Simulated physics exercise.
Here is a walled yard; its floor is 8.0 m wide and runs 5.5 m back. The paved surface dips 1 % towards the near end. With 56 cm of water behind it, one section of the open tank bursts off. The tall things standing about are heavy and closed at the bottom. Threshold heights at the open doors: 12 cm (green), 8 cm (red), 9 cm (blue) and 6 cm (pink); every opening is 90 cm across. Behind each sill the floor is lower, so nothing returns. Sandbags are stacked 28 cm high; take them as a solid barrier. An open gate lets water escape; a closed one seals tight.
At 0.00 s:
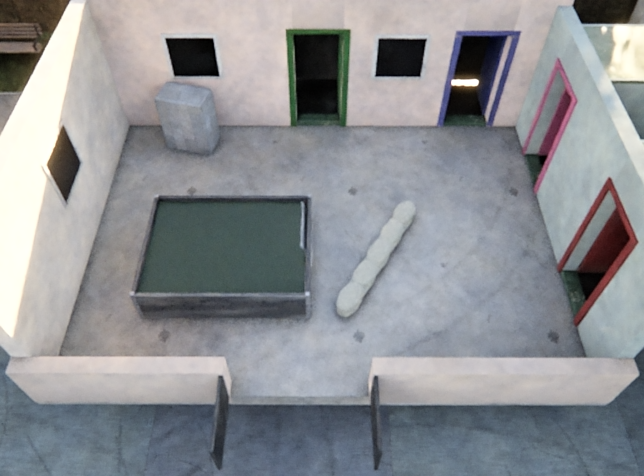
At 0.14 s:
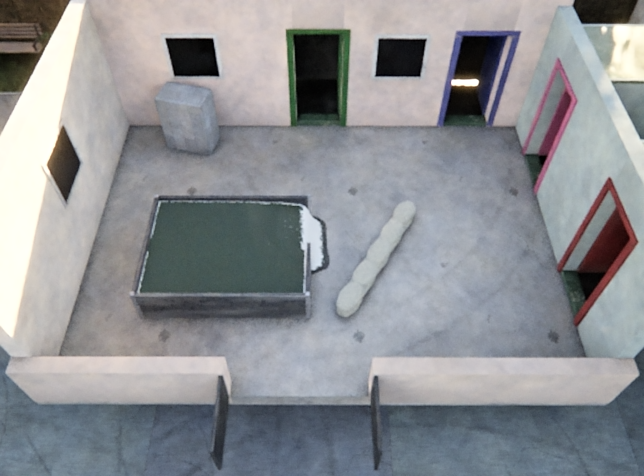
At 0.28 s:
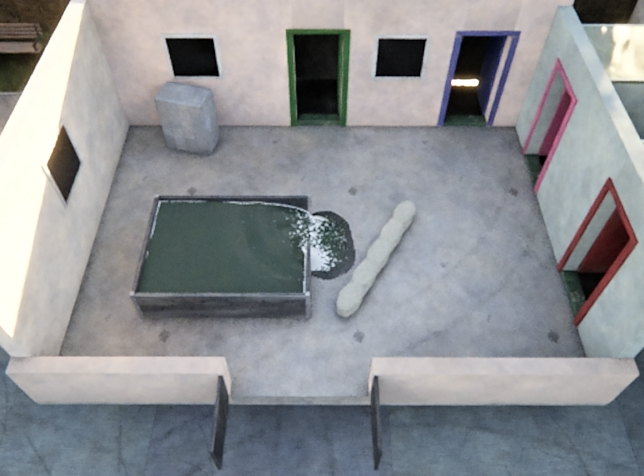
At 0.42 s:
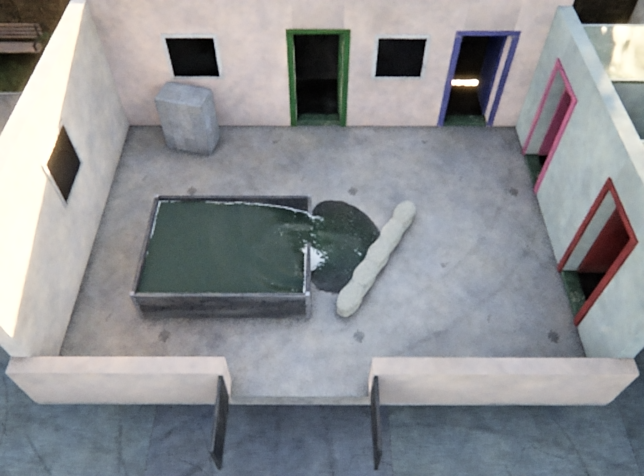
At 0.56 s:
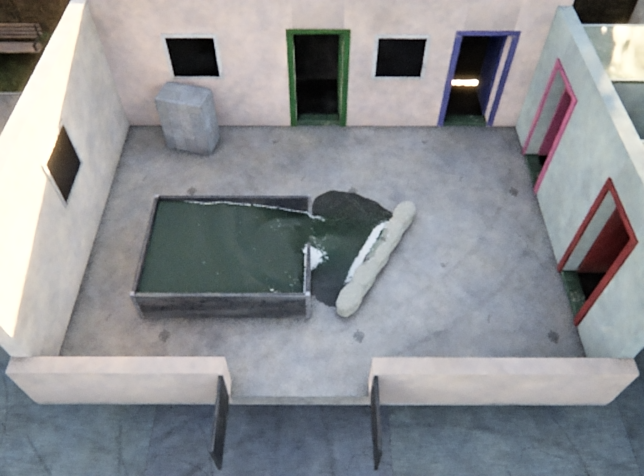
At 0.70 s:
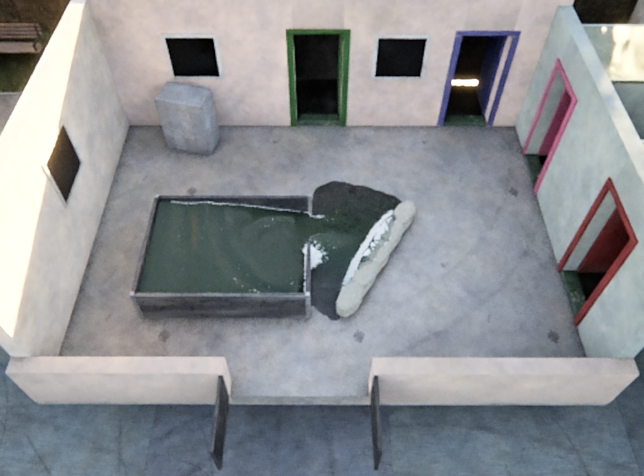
A walled yard held an open tank of dark green water, which burst out through the tank's right side, spread across the grey floor and foamed up against a slanted row of sandbags.
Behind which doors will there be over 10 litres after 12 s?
Within that time: At the green door it keeps below the limit; at the red door it keeps below the limit; at the blue door it goes over the limit; at the pink door it passes the limit.
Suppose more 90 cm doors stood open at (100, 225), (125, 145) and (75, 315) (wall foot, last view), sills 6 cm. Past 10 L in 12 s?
In turn: Below, under, not over.
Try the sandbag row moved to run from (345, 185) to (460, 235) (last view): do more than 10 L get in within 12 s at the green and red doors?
Then: Green under, red above.
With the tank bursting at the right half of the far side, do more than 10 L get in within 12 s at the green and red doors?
Then: Green over, red below.
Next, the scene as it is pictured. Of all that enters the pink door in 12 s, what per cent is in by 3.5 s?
About 0 per cent.
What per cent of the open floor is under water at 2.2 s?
Some 30 per cent of it.
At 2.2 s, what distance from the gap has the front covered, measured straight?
About 4.6 m.
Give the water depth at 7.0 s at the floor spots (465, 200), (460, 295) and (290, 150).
Roughly 3, 2 and 4 cm, in turn.
After 1.4 s water covers 15 % of the floor and is deepest (37 cm) near (365, 251); green door not reached, red door not reached, blue door not reached, pink door not reached.
After 2.2 s water covers 30 % of the floor and is deepest (37 cm) near (365, 260); green door not reached, red door not reached, blue door 14 cm at the sill, 0 L in, pink door not reached.
After 3.5 s water covers 35 % of the floor and is deepest (26 cm) near (365, 260); green door 10 cm at the sill, 0 L in, red door not reached, blue door 12 cm at the sill, 12 L in, pink door 11 cm at the sill, 1 L in.
After 7.0 s water covers 70 % of the floor and is deepest (17 cm) near (365, 260); green door 8 cm at the sill, 0 L in, red door 4 cm at the sill, 0 L in, blue door 12 cm at the sill, 37 L in, pink door 11 cm at the sill, 47 L in.
After 12.0 s water covers 90 % of the floor and is deepest (10 cm) near (544, 381); green door 4 cm at the sill, 0 L in, red door 5 cm at the sill, 0 L in, blue door 6 cm at the sill, 42 L in, pink door 7 cm at the sill, 76 L in.
